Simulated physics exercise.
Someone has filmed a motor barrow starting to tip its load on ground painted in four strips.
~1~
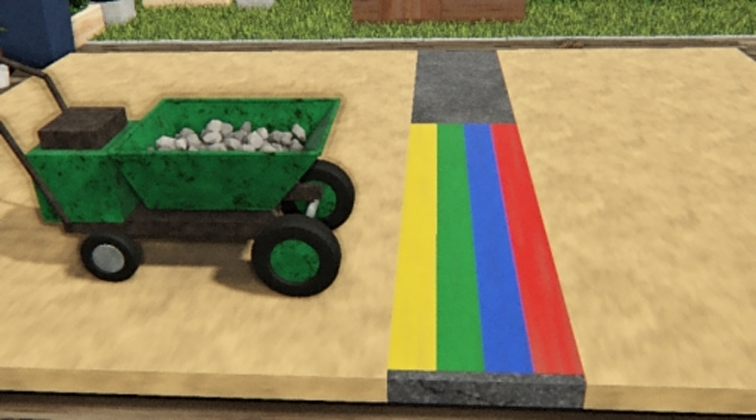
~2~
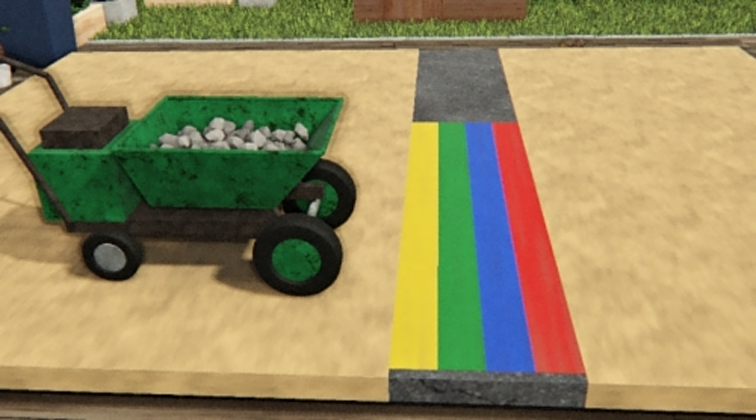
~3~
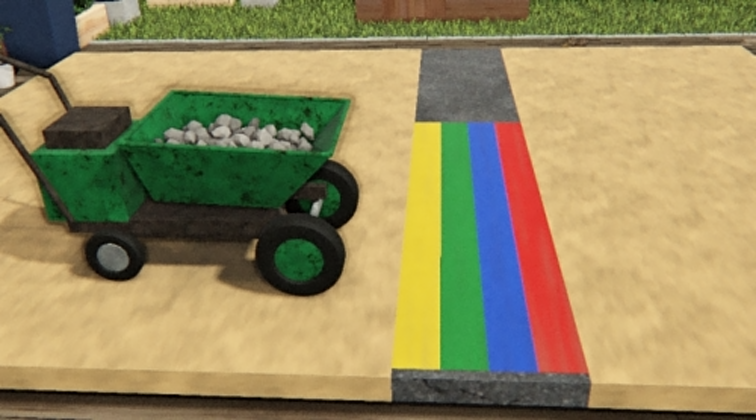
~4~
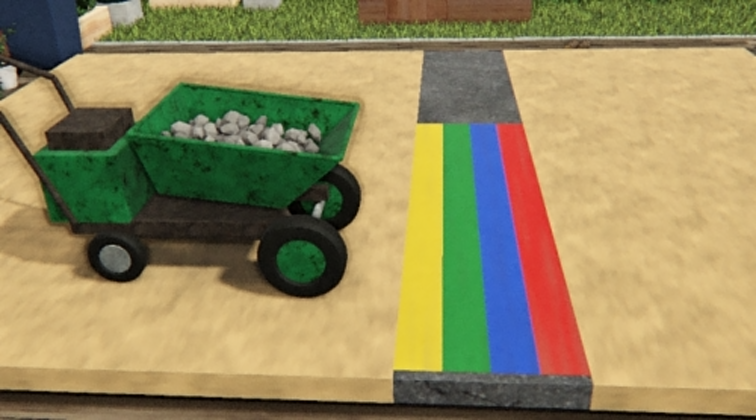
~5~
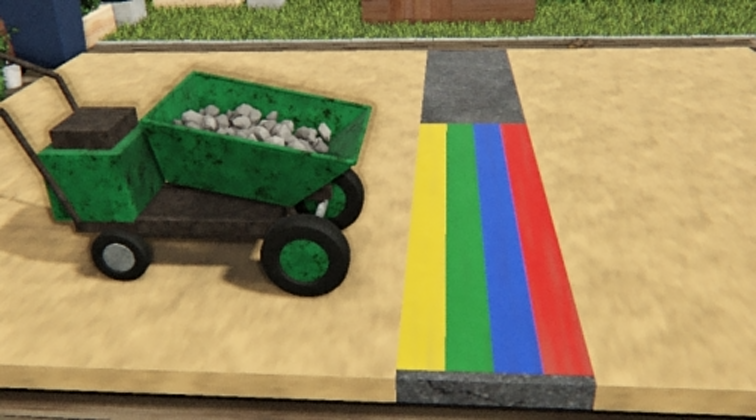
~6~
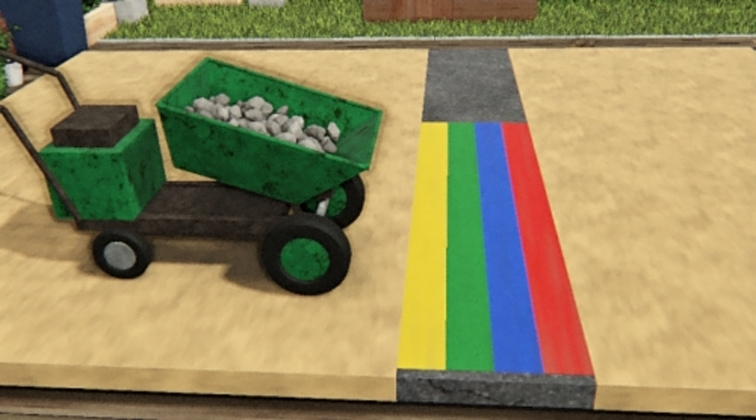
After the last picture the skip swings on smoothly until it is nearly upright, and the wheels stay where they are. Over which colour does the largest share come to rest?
The heap favours the green strip.
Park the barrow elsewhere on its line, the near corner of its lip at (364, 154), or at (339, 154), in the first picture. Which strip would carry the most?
At the first place the blue one, at the second that green strip.
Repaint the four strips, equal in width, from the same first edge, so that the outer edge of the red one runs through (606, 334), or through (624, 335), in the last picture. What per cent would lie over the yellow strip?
Near 30 % and 30 %.
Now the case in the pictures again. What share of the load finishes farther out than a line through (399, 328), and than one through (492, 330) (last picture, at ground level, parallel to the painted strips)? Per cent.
Roughly 90 per cent, and 40 per cent.
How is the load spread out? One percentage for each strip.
In per cent, yellow strip 20, green strip 35, blue strip 20 and red strip 10.
Soon after the last picture, skip tipped steeply; all in the skip.
A little later, skip tipped right over; about two thirds in the skip; a small part over the yellow strip; about a quarter over the green strip; a stray few over the blue strip; a stray few off the paint.
Later still, skip tipped right over; a small part in the skip; about a quarter over the yellow strip; about a third over the green strip; about a quarter over the blue strip; a small part over the red strip; a stray few off the paint.
At rest, skip tipped right over; a small part in the skip; about a quarter over the yellow strip; about a third over the green strip; about a quarter over the blue strip; a small part over the red strip; a stray few off the paint.
